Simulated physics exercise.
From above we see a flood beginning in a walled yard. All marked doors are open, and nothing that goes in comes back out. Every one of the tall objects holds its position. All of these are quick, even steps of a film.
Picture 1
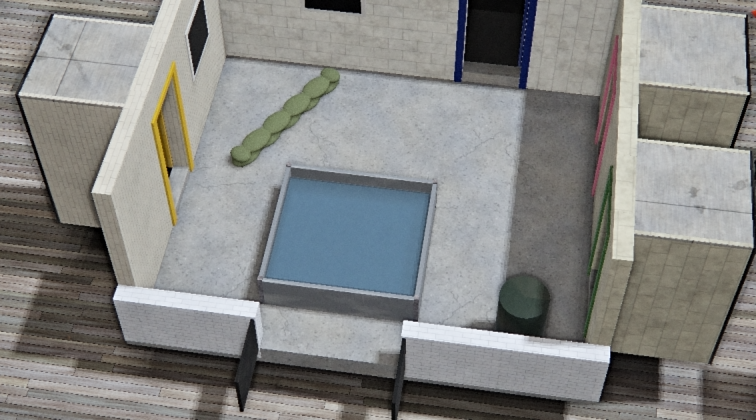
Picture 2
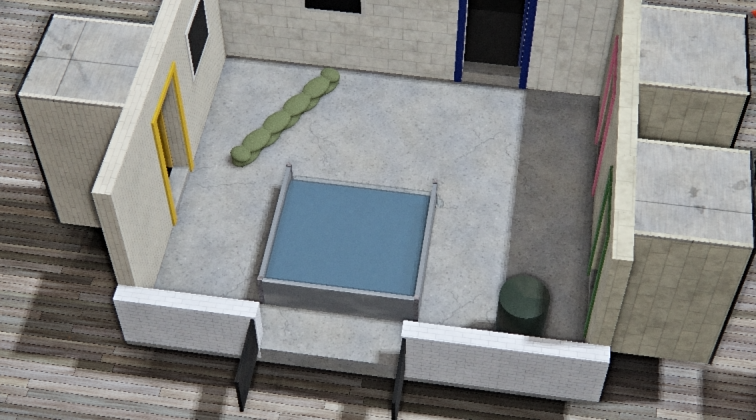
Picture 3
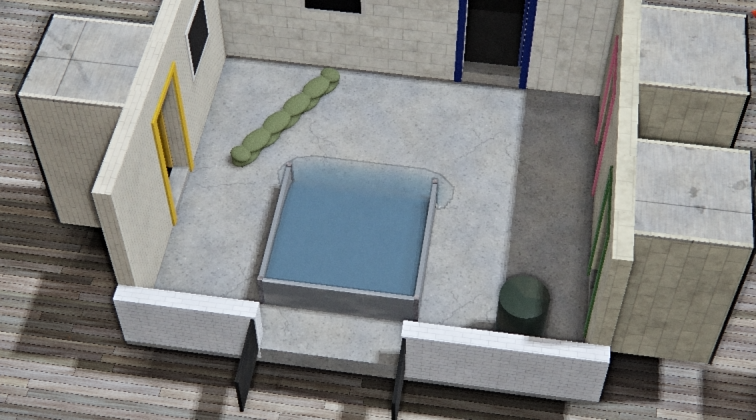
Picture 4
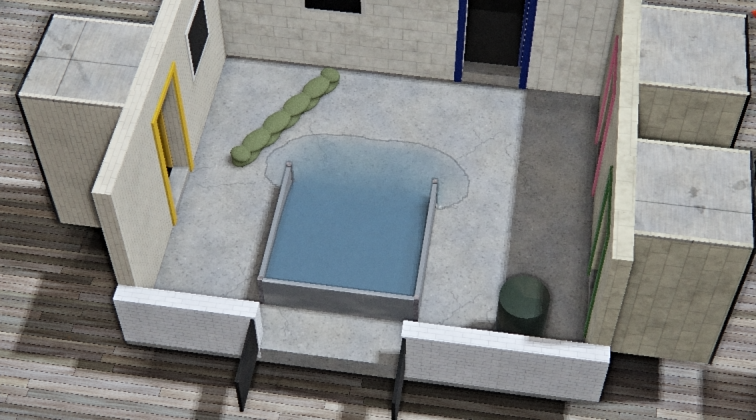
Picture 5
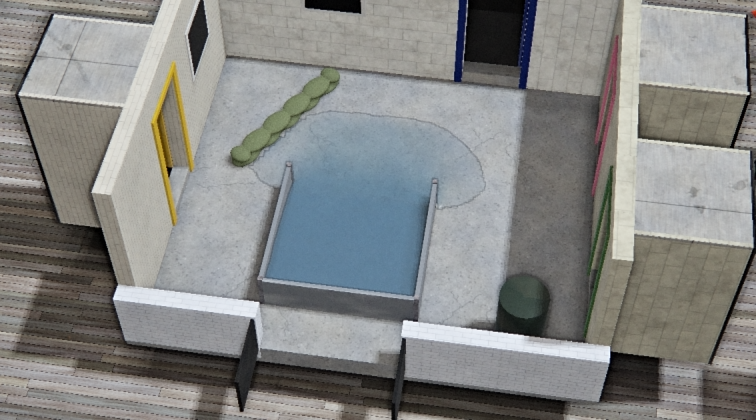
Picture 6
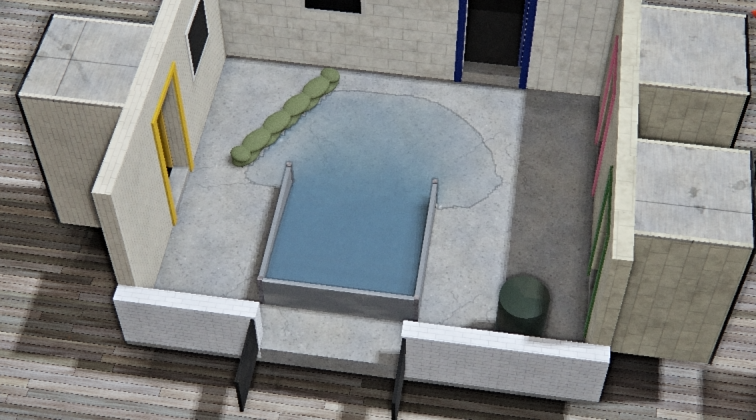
A square grey tank of blue water sits in a pale walled yard, seen from above by a still camera. A lumpy green row lies behind it to the left, a dark green cylinder stands at right, and yellow and blue doorways mark the left and back walls. The tank's far side opens, and water pours out, spreading steadily backward and sideways in a rounded sheet that reaches the green row.
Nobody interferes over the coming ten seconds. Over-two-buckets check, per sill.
One by one: Pink door: Over two buckets; yellow door: At most two buckets; blue door: At most two buckets; green door: At most two buckets.
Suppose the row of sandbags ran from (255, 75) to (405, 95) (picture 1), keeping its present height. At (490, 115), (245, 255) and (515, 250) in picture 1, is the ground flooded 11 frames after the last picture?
As listed: Wet, clear, no water.
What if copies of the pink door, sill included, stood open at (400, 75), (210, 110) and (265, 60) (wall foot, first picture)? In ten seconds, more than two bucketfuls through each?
In order: Exceeds it, falls short, falls short.
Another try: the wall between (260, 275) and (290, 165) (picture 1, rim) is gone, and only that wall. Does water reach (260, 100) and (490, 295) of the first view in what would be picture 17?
Taking them in turn: Swamped and untouched.
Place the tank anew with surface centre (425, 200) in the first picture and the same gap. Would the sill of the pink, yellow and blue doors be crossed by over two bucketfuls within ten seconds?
Then: Pink lets more in, yellow stays under, blue takes more.
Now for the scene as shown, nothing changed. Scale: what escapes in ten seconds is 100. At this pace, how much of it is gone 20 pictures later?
My figure is about 0 in a hundred.
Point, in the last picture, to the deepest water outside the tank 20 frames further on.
I'd say near (588, 103).
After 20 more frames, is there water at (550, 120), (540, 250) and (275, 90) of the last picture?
As listed, the points end up soaked, high and dry and soaked.
A moment on, water covers 30 % of the floor; the pink door not reached, the yellow door not reached, the blue door wet at the sill, nothing in, the green door not reached.
Next, water covers 35 % of the floor; the pink door not reached, the yellow door not reached, the blue door wet at the sill, nothing in, the green door not reached.
Then, water covers 50 % of the floor; the pink door under two buckets in, the yellow door wet at the sill, nothing in, the blue door wet at the sill, nothing in, the green door not reached.
Later, water covers 85 % of the floor; the pink door far over two buckets in, the yellow door wet at the sill, nothing in, the blue door wet at the sill, nothing in, the green door wet at the sill, nothing in.
In the end, water covers 95 % of the floor; the pink door far over two buckets in, the yellow door wet at the sill, nothing in, the blue door wet at the sill, nothing in, the green door wet at the sill, nothing in.
